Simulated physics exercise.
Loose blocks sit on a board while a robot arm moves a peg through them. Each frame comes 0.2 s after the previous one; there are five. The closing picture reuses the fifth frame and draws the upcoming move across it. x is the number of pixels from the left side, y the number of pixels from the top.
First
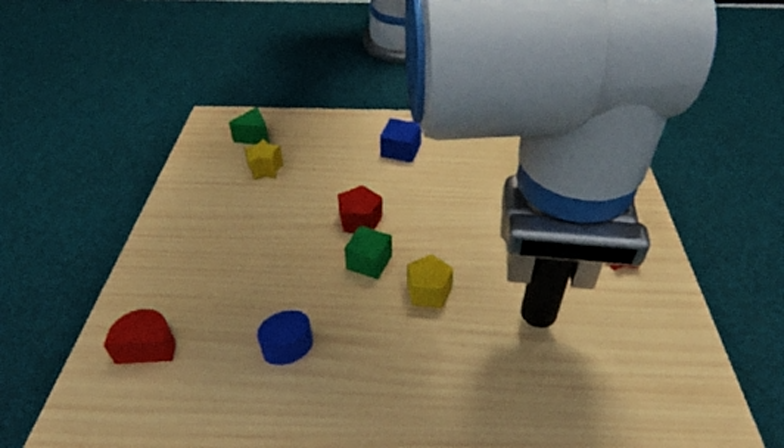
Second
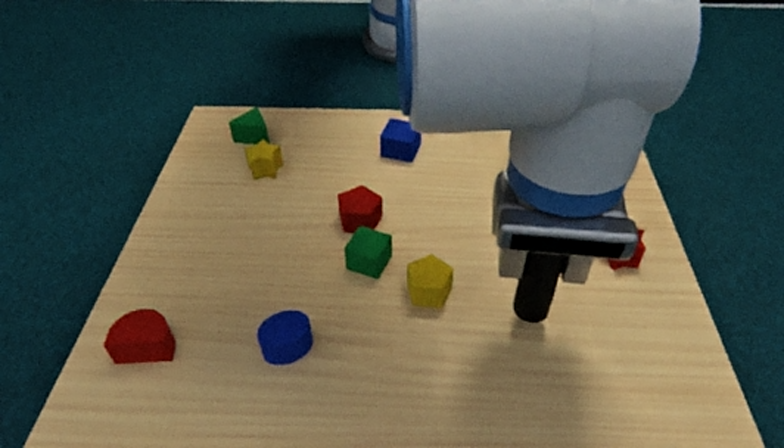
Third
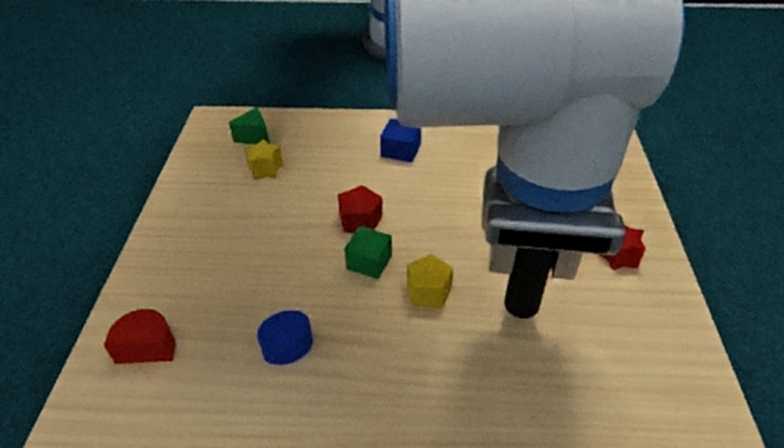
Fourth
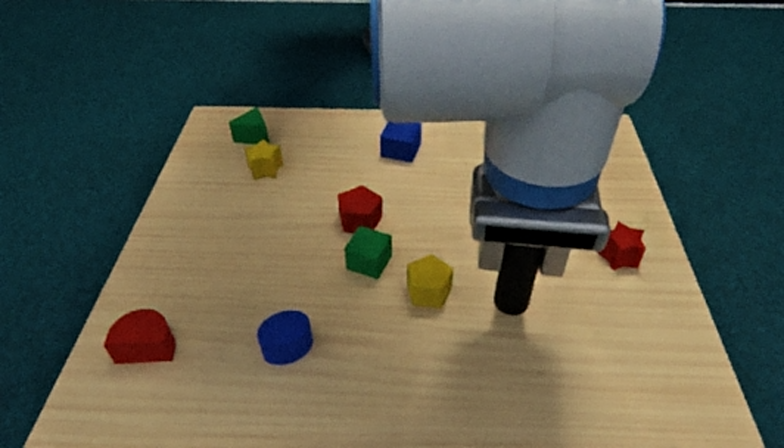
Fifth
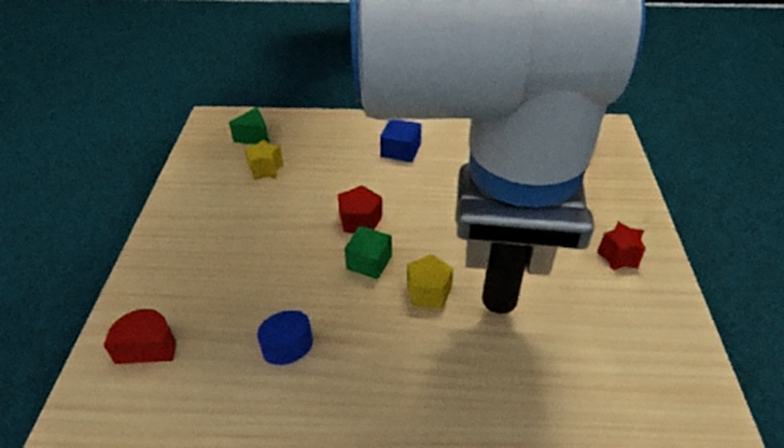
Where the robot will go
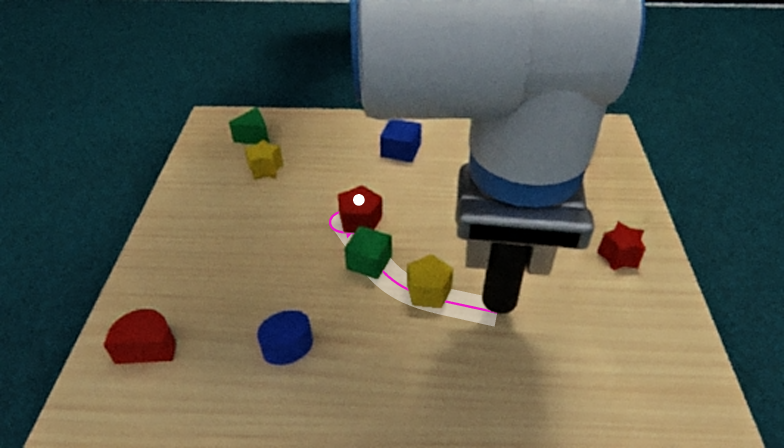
On a light wooden board scattered with small red, green, yellow and blue blocks, a robot arm slid its black peg a short way left, nearing a yellow pentagon, while the blocks stayed still.
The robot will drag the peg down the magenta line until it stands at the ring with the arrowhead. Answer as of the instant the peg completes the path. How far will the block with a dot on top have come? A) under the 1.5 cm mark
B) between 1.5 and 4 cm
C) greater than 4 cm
Option B.
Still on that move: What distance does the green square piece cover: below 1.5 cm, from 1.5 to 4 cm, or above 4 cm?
My answer is that it shifts over 4 cm.
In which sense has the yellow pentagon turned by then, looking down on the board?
Viewed from overhead, the yellow pentagon winds up turned anticlockwise.
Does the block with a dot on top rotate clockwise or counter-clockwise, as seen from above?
The twist is clockwise.
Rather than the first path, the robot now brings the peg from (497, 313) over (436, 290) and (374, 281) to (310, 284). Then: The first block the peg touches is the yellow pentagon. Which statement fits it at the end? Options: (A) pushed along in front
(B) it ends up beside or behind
My pick is A.
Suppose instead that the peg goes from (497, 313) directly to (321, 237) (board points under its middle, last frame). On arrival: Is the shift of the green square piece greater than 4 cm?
It seems so.
The drawn path runs from (497, 313) through (426, 297) and (375, 262) to (345, 221); the dot is on the red pentagon.
What follows on the original path. One third of the way, peg (426, 284); green square piece (364, 239); yellow pentagon (397, 259), turned 20° clockwise.
Two thirds of the way, peg (375, 250); green square piece (311, 215); yellow pentagon (344, 229).
At the end, peg (344, 209); red pentagon (353, 178), turned 25° clockwise; green square piece (275, 206); yellow pentagon (310, 209), turned 45° anticlockwise.
